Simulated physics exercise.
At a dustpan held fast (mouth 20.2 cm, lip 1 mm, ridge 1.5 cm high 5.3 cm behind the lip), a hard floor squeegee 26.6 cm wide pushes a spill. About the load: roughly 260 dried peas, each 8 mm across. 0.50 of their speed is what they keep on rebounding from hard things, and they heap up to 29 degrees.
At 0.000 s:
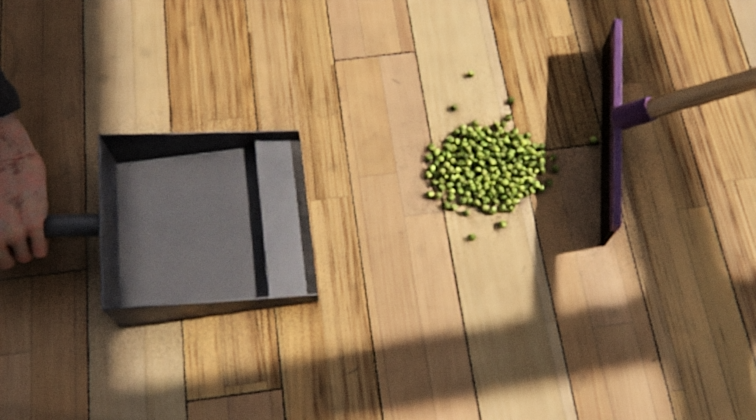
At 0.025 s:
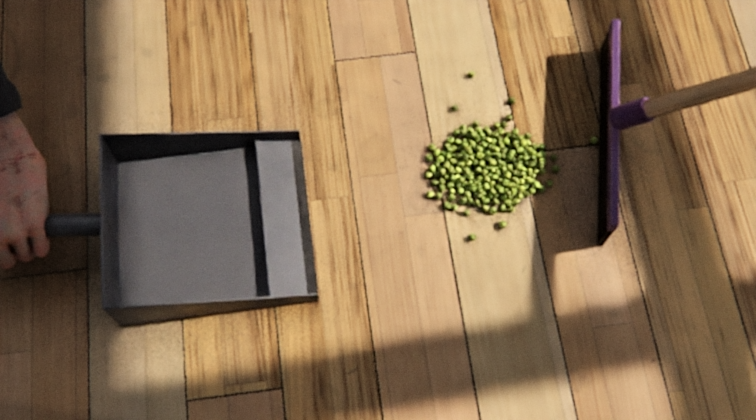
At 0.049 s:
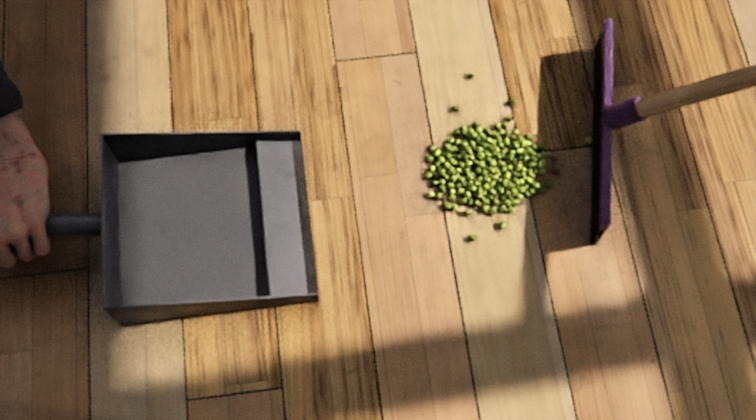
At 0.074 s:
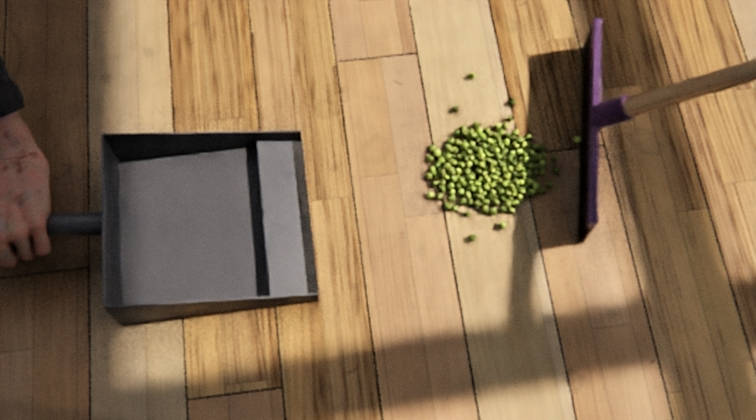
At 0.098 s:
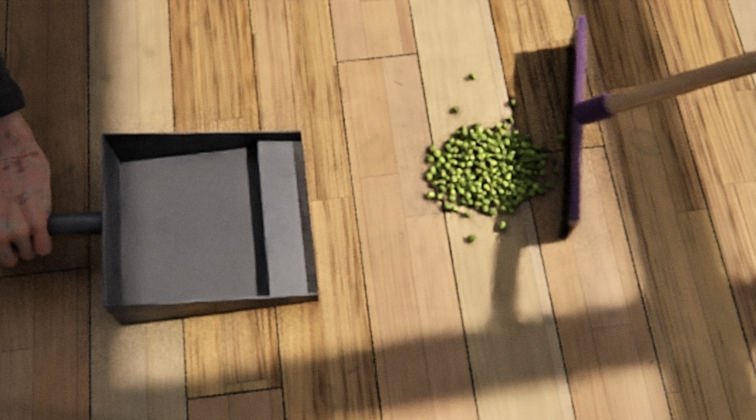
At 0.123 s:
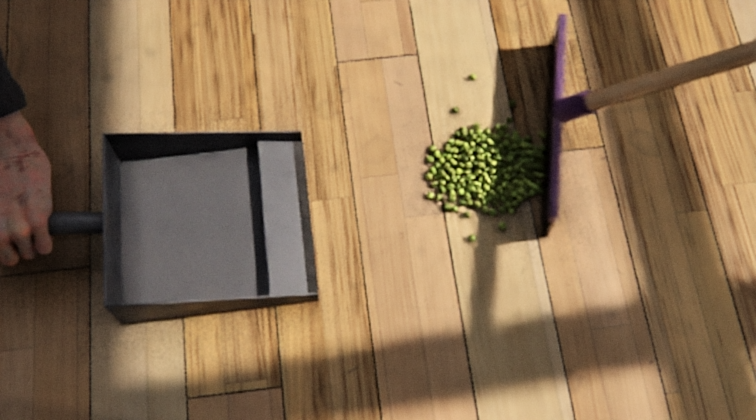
On a wooden floor, a purple squeegee slides left into the edge of a pile of green peas beside a still dustpan.
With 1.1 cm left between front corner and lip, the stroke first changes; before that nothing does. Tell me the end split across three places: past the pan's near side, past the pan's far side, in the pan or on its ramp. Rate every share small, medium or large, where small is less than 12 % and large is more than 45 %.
Ratings - near side: Small; far side: Large; pan: Medium.
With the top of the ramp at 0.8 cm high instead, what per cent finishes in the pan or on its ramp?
Roughly 25 per cent.
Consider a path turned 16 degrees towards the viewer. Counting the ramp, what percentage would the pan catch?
35 %.
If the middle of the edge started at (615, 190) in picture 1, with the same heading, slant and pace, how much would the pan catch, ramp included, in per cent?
Something close to 30 percent.
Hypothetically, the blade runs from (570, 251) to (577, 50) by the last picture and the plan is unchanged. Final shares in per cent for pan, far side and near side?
Final per cent - pan 25, far 30, near 5.
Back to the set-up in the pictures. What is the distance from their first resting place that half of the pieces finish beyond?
30 cm or so.
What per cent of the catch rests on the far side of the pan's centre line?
About 100 %.
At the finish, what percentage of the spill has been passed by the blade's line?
Around 15 per cent.
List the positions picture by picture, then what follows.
Blade from (615, 226) to (616, 27), moved 0.0 cm, 0 of the pieces shifted so far; middle of the pieces at (492, 163); pan at (197, 231), in the first picture.
Blade from (612, 226) to (614, 27), moved 0.3 cm, 0 of the pieces shifted so far; middle of the pieces at (492, 164), in the second picture.
Blade from (604, 226) to (607, 27), moved 1.1 cm, 1 of the pieces shifted so far; middle of the pieces at (492, 164), in the third picture.
Blade from (591, 224) to (595, 26), moved 2.5 cm, 1 of the pieces shifted so far; middle of the pieces at (492, 165), in the fourth picture.
Blade from (574, 221) to (580, 24), moved 4.5 cm, 1 of the pieces shifted so far; middle of the pieces at (492, 165), in the fifth picture.
Blade from (552, 218) to (561, 22), moved 6.8 cm, 8 of the pieces shifted so far; middle of the pieces at (492, 166); pan at (199, 230). Its pace works out near 0.93 m/s, heading 19 degrees away from the viewer's side, in the sixth picture.
After 0.28 s, middle of the blade 16 cm from the lip; 0 % over the lip, far side 25 %, near side 0 %.
Then, at 0.38 s, middle of the blade 7 cm from the lip; 0 % over the lip, far side 45 %, near side 0 %.
After 0.61 s, middle of the blade 4 cm from the lip; 30 % over the lip, far side 50 %, near side 5 %.
In the end, at 1.8 s, near side 5 %, far side 50 %, pan 20 %, in front of the lip or behind the blade 25 %.
